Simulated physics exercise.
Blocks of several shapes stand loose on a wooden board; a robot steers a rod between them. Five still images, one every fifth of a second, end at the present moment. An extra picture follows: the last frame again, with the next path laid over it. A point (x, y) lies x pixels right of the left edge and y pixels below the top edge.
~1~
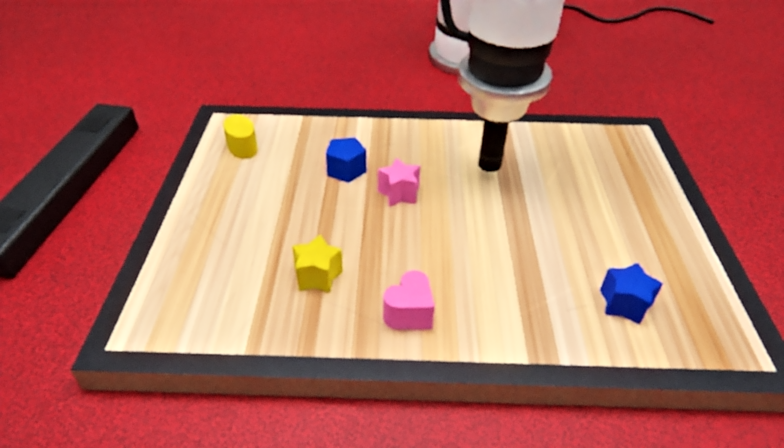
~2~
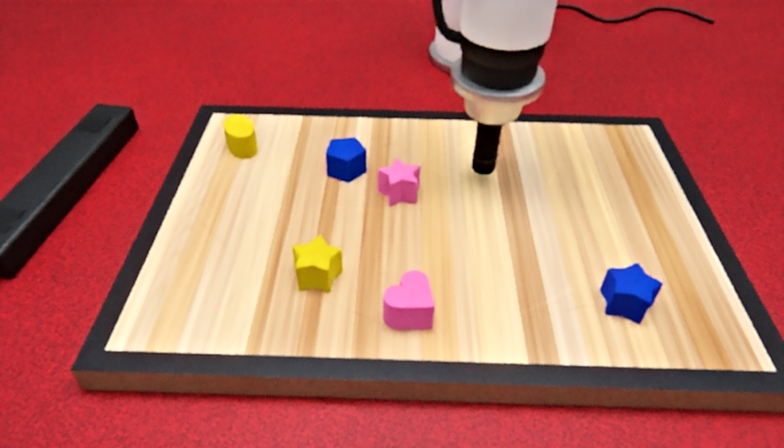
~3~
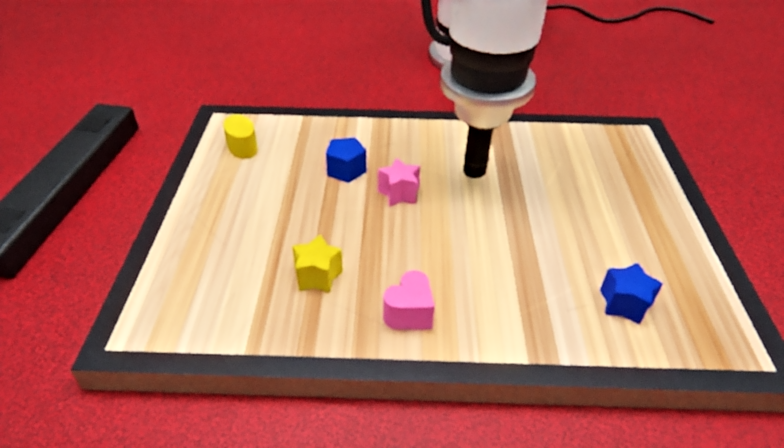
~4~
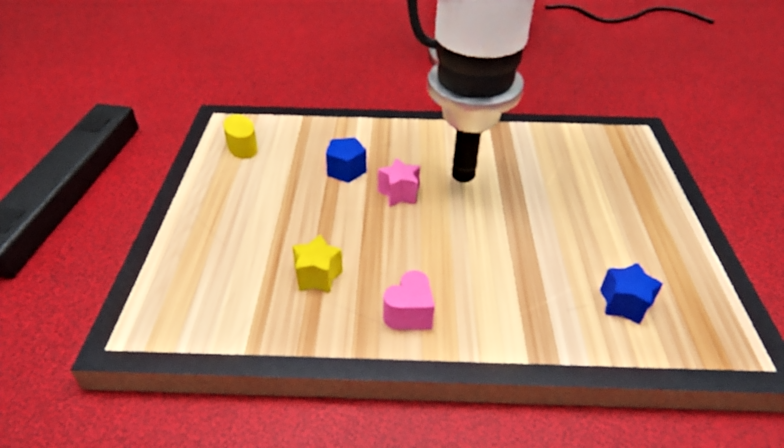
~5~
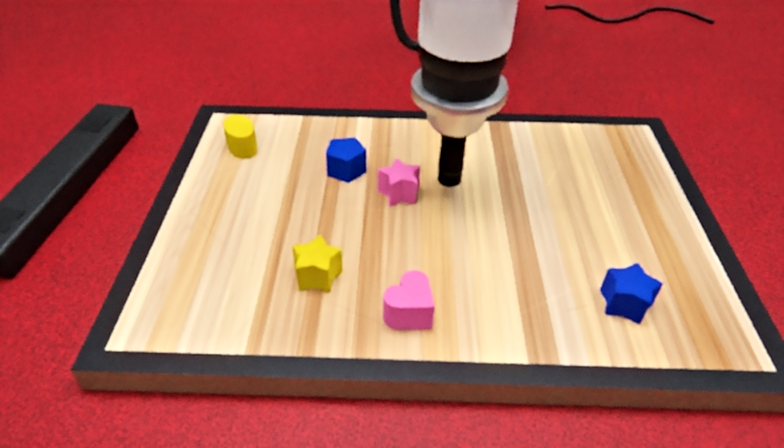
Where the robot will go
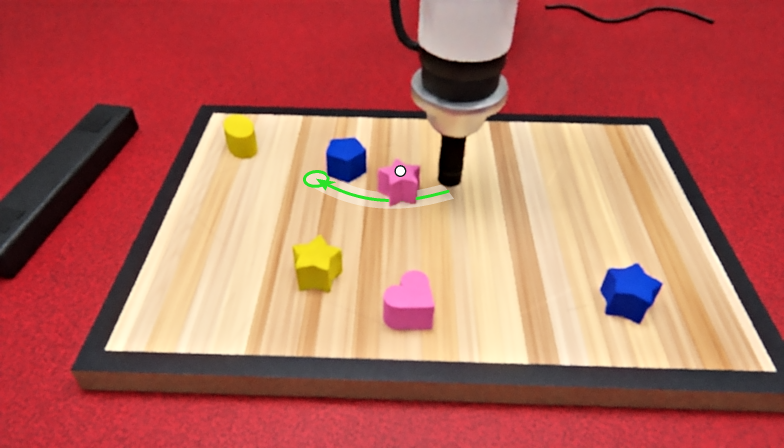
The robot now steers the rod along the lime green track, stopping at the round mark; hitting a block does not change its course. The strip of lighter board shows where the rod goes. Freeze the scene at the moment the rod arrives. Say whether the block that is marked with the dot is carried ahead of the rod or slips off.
As far as I can tell, the block that is marked with the dot is still leading the way in front of the rod.
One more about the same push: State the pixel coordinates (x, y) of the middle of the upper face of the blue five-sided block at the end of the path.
Expect it around (323, 123).
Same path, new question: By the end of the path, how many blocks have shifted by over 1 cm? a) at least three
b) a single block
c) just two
Choice c: Just two.
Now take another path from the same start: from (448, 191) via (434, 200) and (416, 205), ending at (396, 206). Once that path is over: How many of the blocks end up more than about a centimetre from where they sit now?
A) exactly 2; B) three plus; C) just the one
The correct letter is C.
Drawn move, from (448, 191) through (403, 200) and (355, 195) to (316, 179); the dot is on the pink star block.
What follows on the original path. One third of the way, rod (403, 190); pink star block (379, 170), turned 15° clockwise.
Two thirds of the way, rod (354, 185); blue five-sided block (332, 140), turned 40° clockwise; pink star block (336, 161), turned 35° clockwise.
At the end, rod (315, 168); blue five-sided block (323, 123), turned 65° clockwise; pink star block (309, 142), turned 65° clockwise.
